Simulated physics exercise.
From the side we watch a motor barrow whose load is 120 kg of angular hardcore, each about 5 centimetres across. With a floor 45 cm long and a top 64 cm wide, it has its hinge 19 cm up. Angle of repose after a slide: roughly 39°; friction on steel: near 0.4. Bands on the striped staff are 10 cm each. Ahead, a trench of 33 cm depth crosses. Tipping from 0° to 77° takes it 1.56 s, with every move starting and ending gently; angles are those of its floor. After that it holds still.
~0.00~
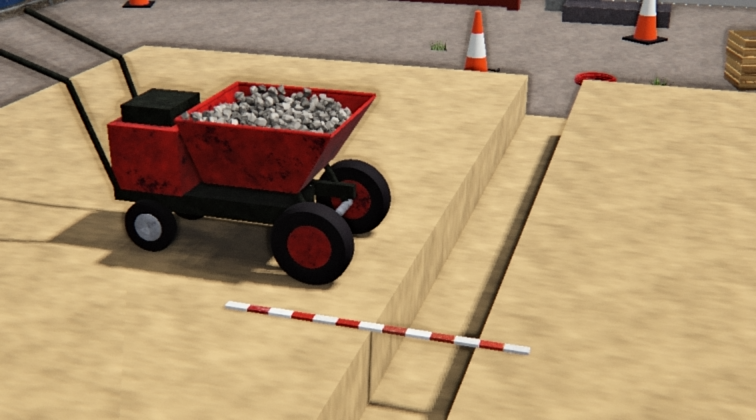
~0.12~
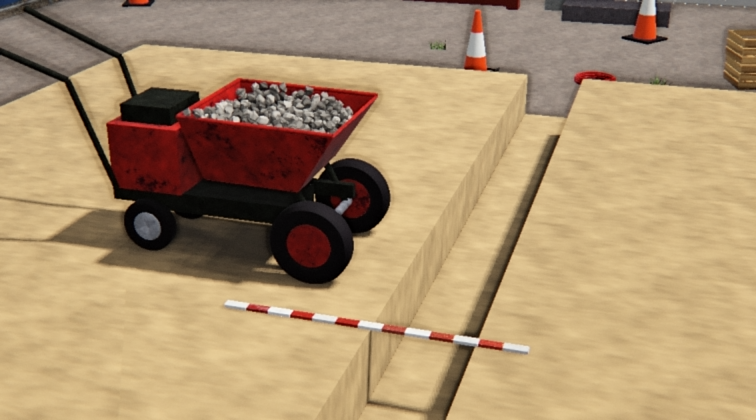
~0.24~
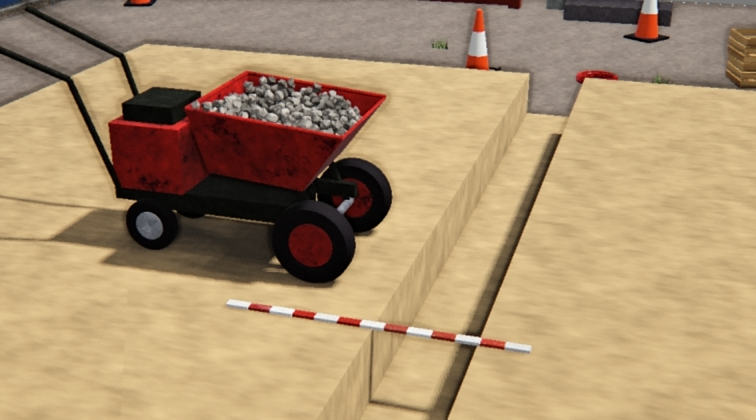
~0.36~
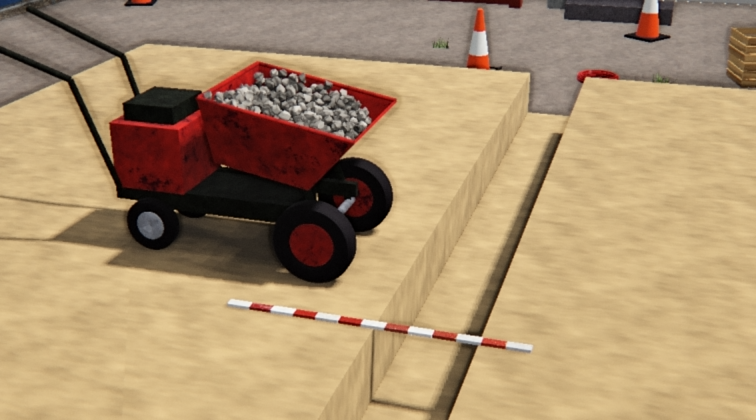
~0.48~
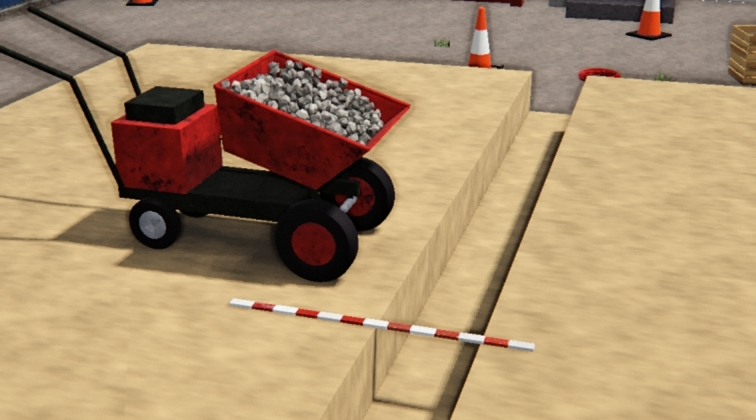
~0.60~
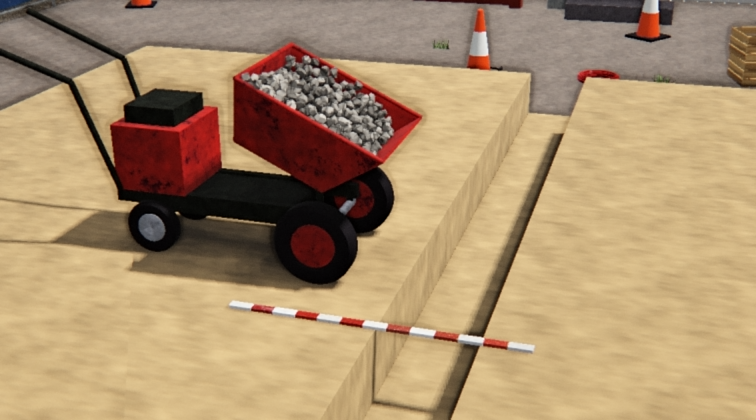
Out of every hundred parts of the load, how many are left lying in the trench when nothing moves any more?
Around 89 in every hundred.
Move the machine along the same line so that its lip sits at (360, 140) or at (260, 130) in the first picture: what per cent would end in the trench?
From the first place around 65 per cent, from the other around 70.
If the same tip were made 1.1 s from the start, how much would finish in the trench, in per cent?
Expected share: Around 85%.
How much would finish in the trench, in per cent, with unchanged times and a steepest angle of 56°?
Near 15 per cent then.
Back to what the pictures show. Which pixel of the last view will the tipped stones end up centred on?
Roughly (471, 318), I'd say.
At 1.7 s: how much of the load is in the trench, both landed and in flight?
Some 35 per cent.
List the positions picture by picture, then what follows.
In the first frame, the skip is at 0°, its lip at (331, 136); the top of the load is at (279, 98).
In the second frame, the skip is at 1°, its lip at (333, 136); the top of the load is at (274, 94); the stones move at 0.2 m/s on average.
In the third frame, lip at (342, 138), floor tilted 5°, highest stones at (276, 89); the stones move at 0.3 m/s on average.
In the fourth frame, the skip is at 10°, its lip at (354, 143); the top of the load is at (274, 81); the stones move at 0.5 m/s on average.
In the fifth frame, the skip is at 17°, its lip at (369, 150); the top of the load is at (284, 75); the stones move at 0.6 m/s on average.
In the sixth frame, the skip is at 25°, its lip at (383, 162); the top of the load is at (291, 69); the stones move at 0.6 m/s on average.
After 1.2 s the floor is at 65°; 99 % in the skip, 1 % in the trench; the foremost stones are at (449, 208).
After 1.7 s the floor is at 77°; 63 % in the skip, 34 % in the trench, 3 % past the trench; the foremost stones are at (567, 267).
After 2.0 s the floor is at 77°; 40 % in the skip, 56 % in the trench, 4 % past the trench; the foremost stones are at (601, 279).
After 4.0 s the floor is at 77°; 6 % in the skip, 89 % in the trench, 4 % past the trench; the foremost stones are at (603, 279).
